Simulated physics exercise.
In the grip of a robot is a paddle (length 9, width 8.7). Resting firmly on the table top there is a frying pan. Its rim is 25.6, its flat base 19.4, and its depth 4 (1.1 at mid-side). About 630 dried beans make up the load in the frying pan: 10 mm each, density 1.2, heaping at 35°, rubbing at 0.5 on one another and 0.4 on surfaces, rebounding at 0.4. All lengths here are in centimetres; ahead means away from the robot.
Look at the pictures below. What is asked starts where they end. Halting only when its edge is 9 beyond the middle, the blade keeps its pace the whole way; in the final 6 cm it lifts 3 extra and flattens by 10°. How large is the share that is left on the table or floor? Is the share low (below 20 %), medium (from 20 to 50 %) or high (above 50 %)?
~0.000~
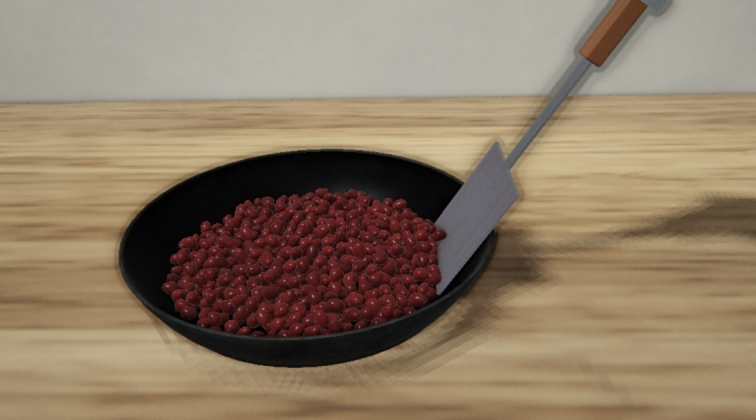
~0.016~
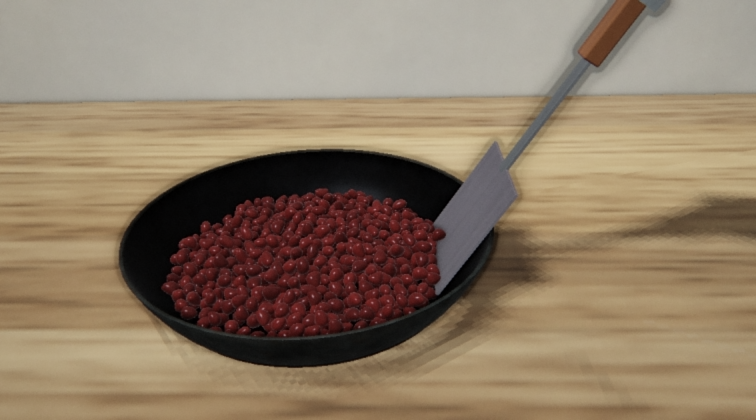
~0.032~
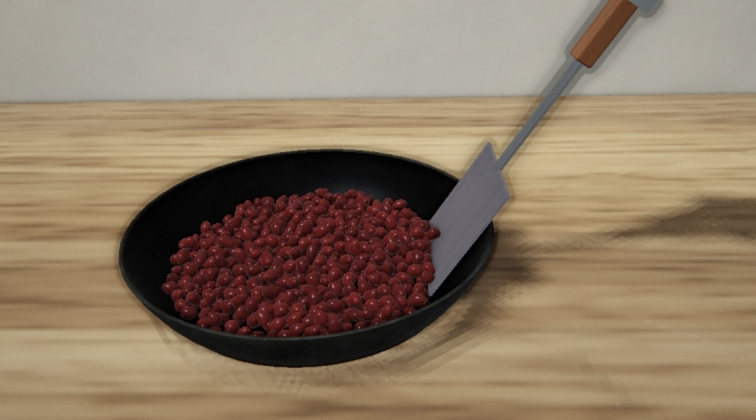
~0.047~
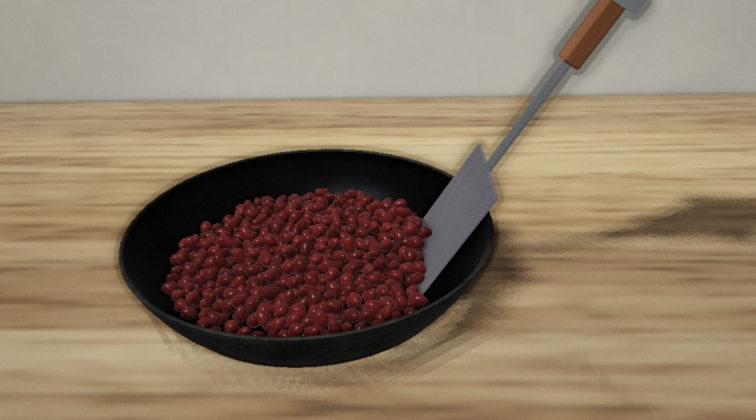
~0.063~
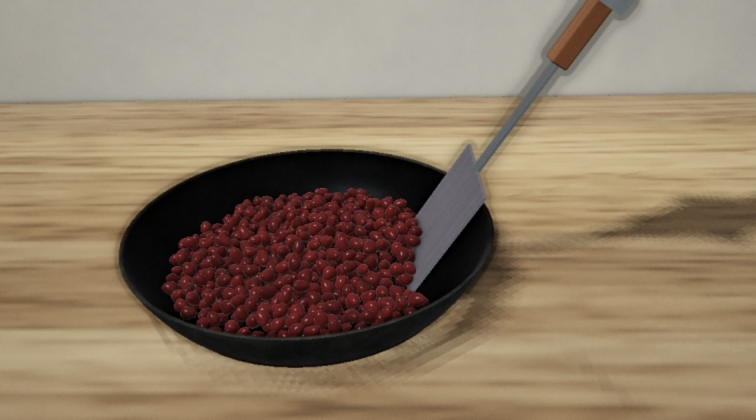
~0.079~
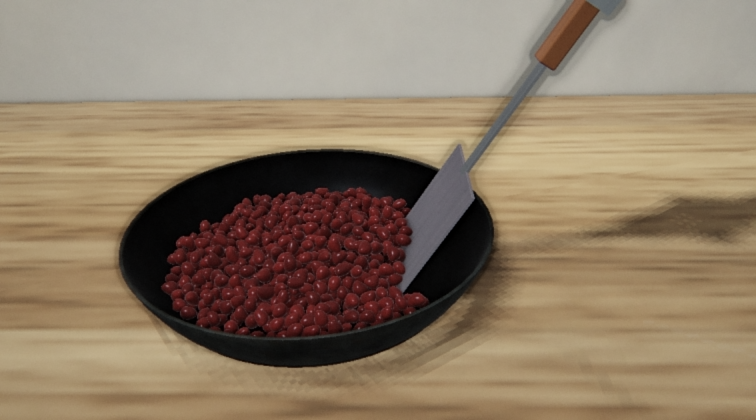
The share is low, below 20 %.
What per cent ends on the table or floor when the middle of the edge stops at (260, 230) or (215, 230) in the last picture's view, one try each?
Estimates, in order: 0 % and 0 %.
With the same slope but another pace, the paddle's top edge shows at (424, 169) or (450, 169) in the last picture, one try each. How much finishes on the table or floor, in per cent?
About 25 and 15 percent.
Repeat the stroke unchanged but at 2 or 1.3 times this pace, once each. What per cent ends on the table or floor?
Estimates in order: 25 per cent, 15 per cent.
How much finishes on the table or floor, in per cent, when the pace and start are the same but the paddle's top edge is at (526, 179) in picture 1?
10 percent or thereabouts.
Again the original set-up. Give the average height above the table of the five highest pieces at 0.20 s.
Height: Some 4 cm.
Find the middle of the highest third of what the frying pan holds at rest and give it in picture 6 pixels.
Close to pixel (188, 224).
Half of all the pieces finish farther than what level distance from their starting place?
Around 6 cm, measured level.
After 0.20 s, sloping 58°, highest piece 4 above the table; 632 in the frying pan.
After 0.32 s, sloping 54°, highest piece 6 above the table; 625 in the frying pan, 7 on the blade or in flight.
After 0.58 s, sloping 48°, highest piece 6 above the table; 553 in the frying pan, 77 on the table or floor, 2 on the blade or in flight.
After 1.63 s, sloping 48°, highest piece 5 above the table; 551 in the frying pan, 81 on the table or floor.
At rest, 551 in the frying pan, 81 on the table or floor. That is 13 % on the table or floor.
